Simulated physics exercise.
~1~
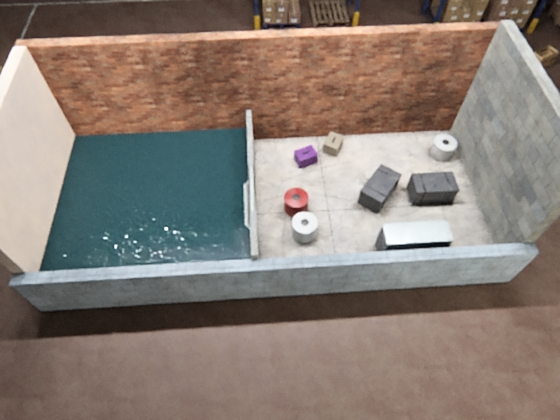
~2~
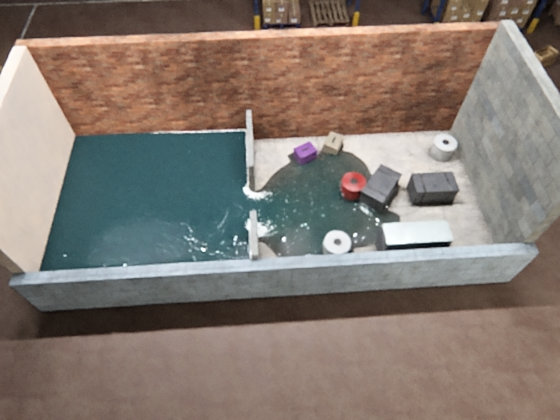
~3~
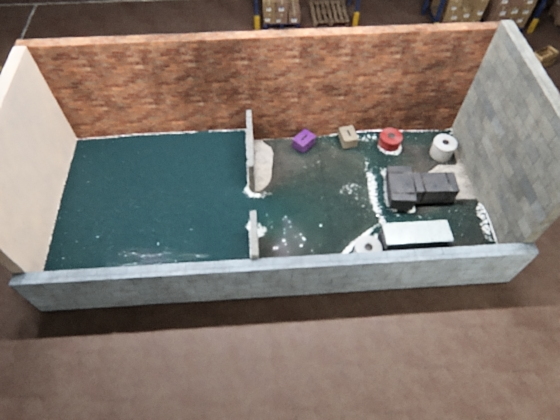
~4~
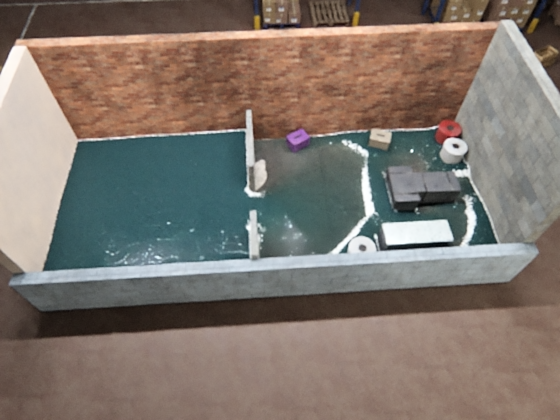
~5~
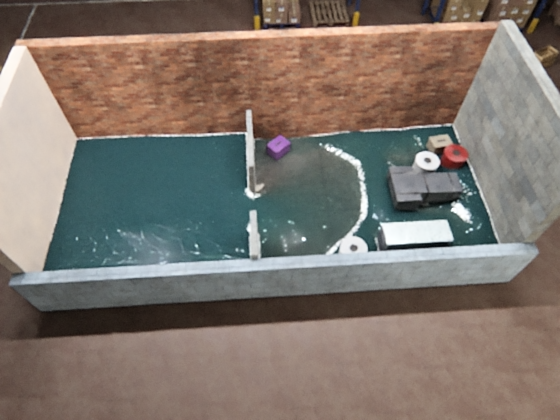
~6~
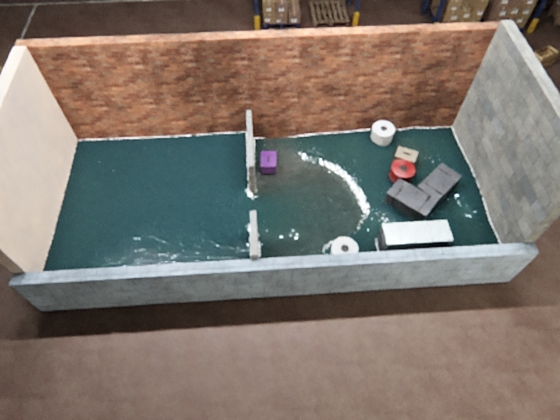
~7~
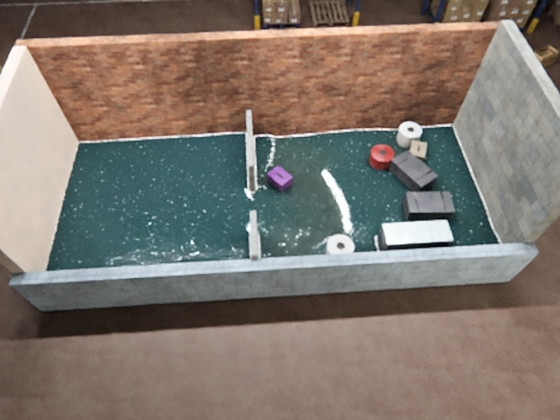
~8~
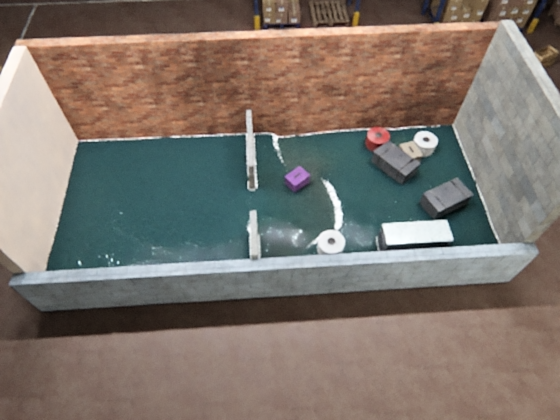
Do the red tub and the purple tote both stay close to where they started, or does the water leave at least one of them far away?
The water leaves the red tub far from its starting place, over towards the right by the back wall. The purple tote ends up only a short way from where it began.
